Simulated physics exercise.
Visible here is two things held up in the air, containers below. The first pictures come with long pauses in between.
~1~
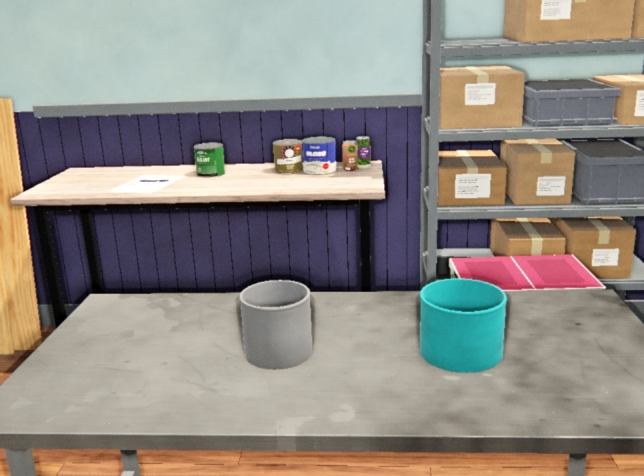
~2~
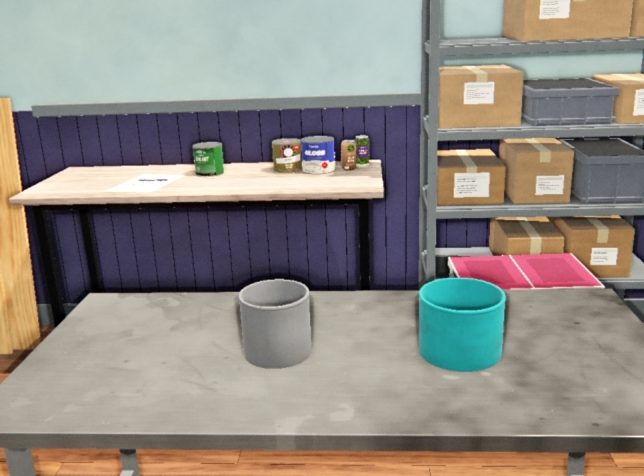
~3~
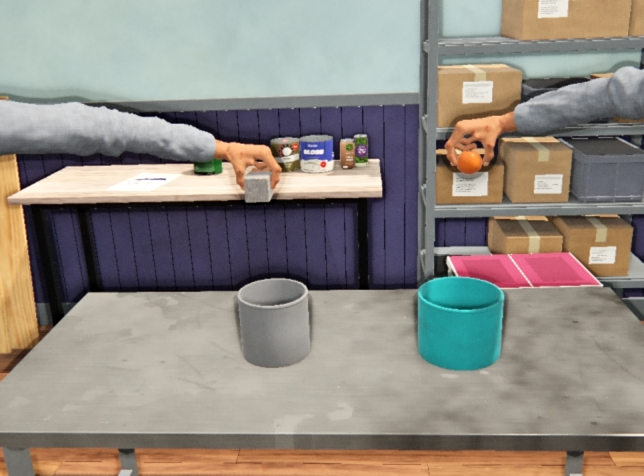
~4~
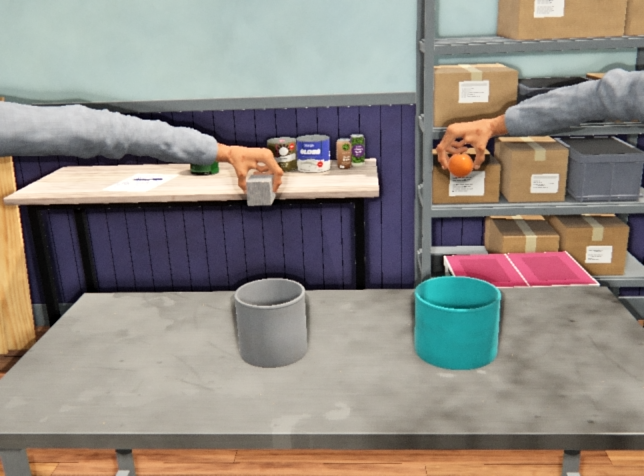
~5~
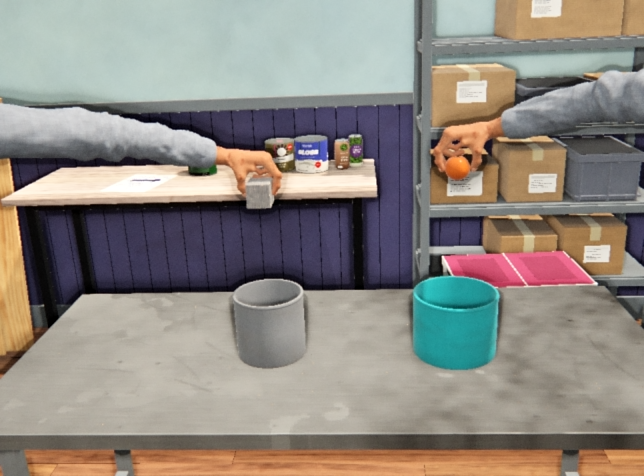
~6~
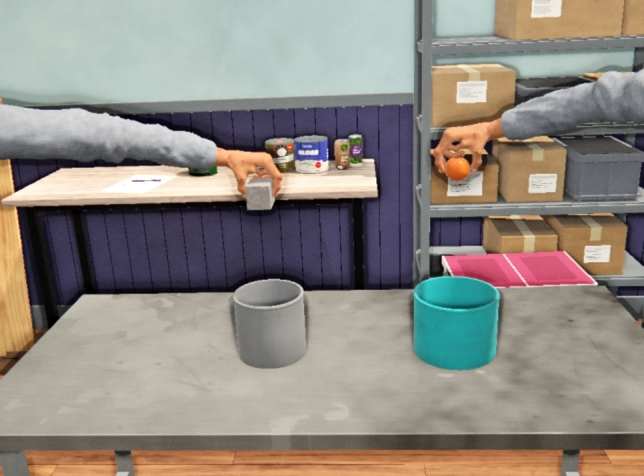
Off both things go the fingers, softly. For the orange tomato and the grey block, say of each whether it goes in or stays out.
In the end orange tomato: Inside. Grey block: Inside.
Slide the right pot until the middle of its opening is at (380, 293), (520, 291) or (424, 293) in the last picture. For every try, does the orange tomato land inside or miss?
Here's how it goes: It does not get in, after that it does not get in, and at the end it enters the mouth.
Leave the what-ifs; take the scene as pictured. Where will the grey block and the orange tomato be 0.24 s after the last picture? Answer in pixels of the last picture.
The first near (266, 272), the second near (455, 251).
Then, 0.16 s later than the last frame, orange tomato shifted about its own width near (457, 200); grey block shifted about its own width near (263, 223).
Then, 0.24 s later than the last frame, orange tomato dropping near (455, 251); grey block dropping near (266, 272).
Then, 0.30 s later than the last frame, orange tomato dropping near (454, 304); grey block dropping near (270, 323).
When it is over, the orange tomato drops into the container, near (453, 337); the grey block drops into the container, near (271, 339).
